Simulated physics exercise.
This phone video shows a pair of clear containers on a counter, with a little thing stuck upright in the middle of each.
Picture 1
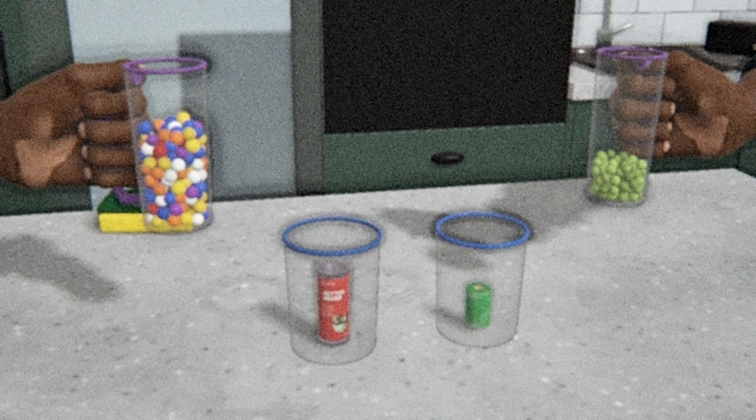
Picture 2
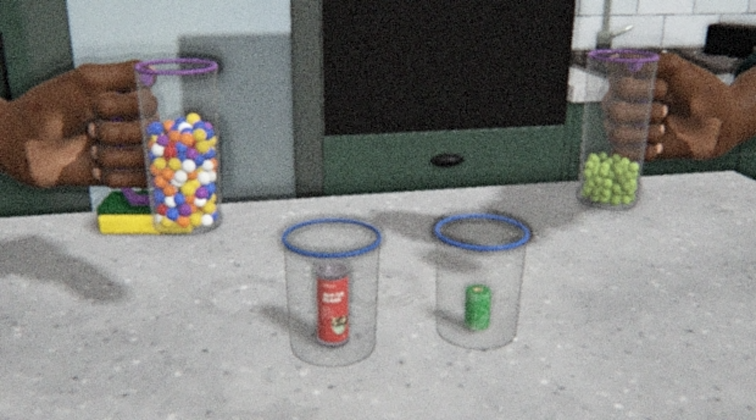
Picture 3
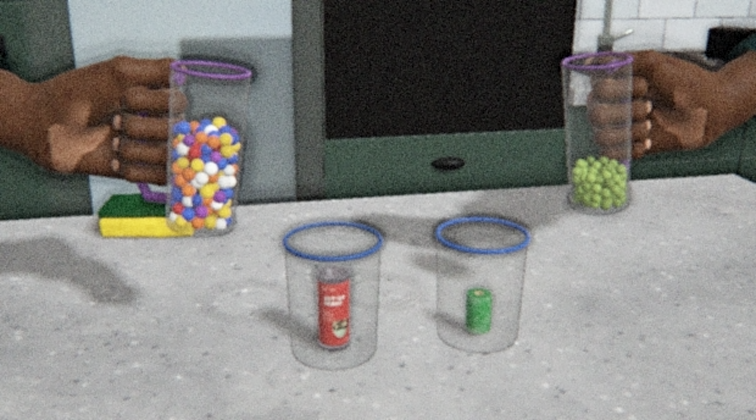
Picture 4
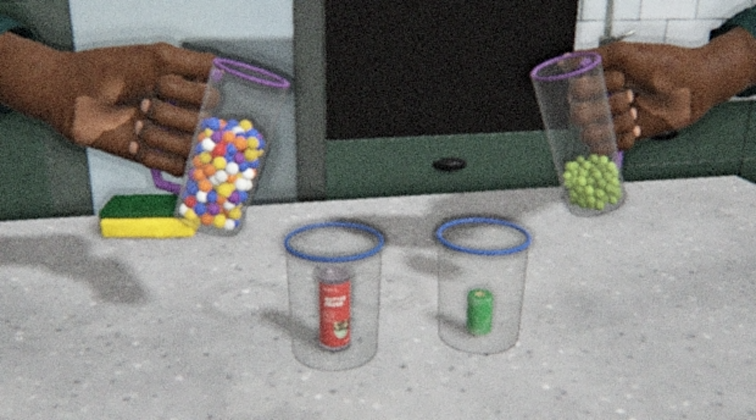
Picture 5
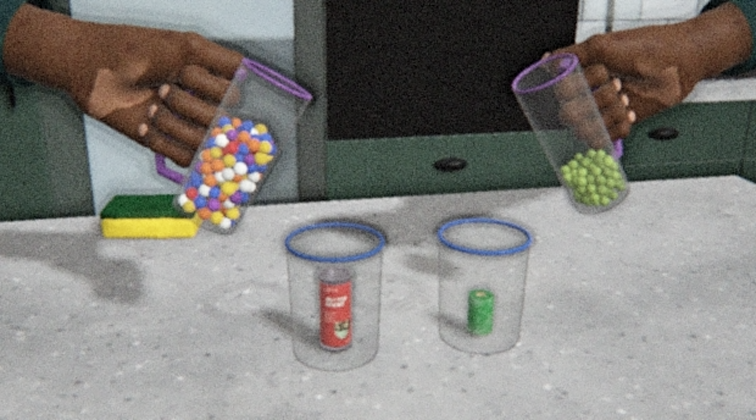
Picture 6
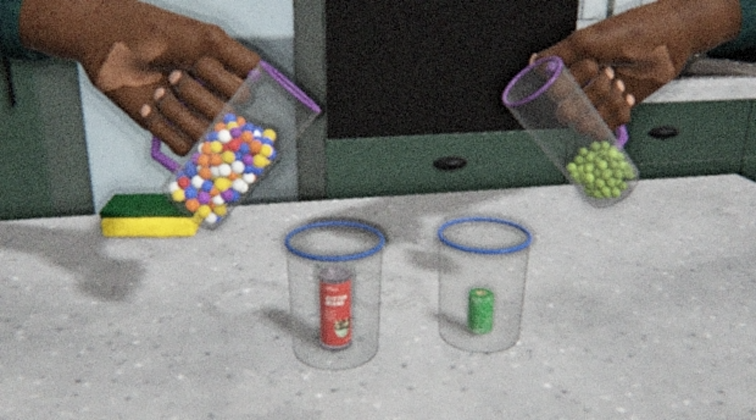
The clip opens on two clear glasses on a counter, a red tin in the left and a green roll in the right, while two hands hold cups of colourful beads and green peas upright behind them. The hands move the cups inward, then steadily tilt them toward each other.
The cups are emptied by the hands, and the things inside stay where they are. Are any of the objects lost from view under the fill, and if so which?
Left: Still in view. Right: Still in view.
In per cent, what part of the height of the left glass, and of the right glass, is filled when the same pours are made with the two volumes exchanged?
Left: Roughly 20. Right: Roughly 55.
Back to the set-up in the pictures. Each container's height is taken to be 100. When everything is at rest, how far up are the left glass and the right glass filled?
Around 50 on the left and around 25 on the right.
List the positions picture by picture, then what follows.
Small tin in the left glass near (333, 303), reaching well over half way up; left cup near (172, 147), two thirds full of round plastic beads; small roll in the right glass near (478, 305), reaching about a third of the way up; right cup near (623, 128), a quarter full of dried peas, in the first picture.
Left cup near (182, 148), upright; right cup near (615, 131), upright, in the second picture.
Left cup near (206, 150), tipped 8°; right cup near (598, 135), tipped 8°, in the third picture.
Left cup near (229, 149), tipped 19°; right cup near (581, 137), tipped 19°, in the fourth picture.
Left cup near (240, 149), tipped 30°; right cup near (574, 137), tipped 30°, in the fifth picture.
Small tin in the left glass near (335, 308); left cup near (240, 148), tipped 41°; small roll in the right glass near (480, 311); right cup near (574, 136), tipped 41°, in the sixth picture.
Then, 0.30 s on from there, left glass empty, all of its cupful still in the cup; right glass empty, all of its cupful still in the cup.
Then, 0.69 s on from there, left glass empty, all of its cupful still in the cup; right glass empty, all of its cupful still in the cup.
Then, 1.11 s on from there, left glass a quarter full, near a third of its cupful still in the cup; right glass nearly empty, near two thirds of its cupful still in the cup.
In the end, left glass half full (surface near (335, 291)), one piece on the counter; right glass a quarter full (surface near (480, 306)), nothing beside it; the left thing is still showing; the right thing is still showing.
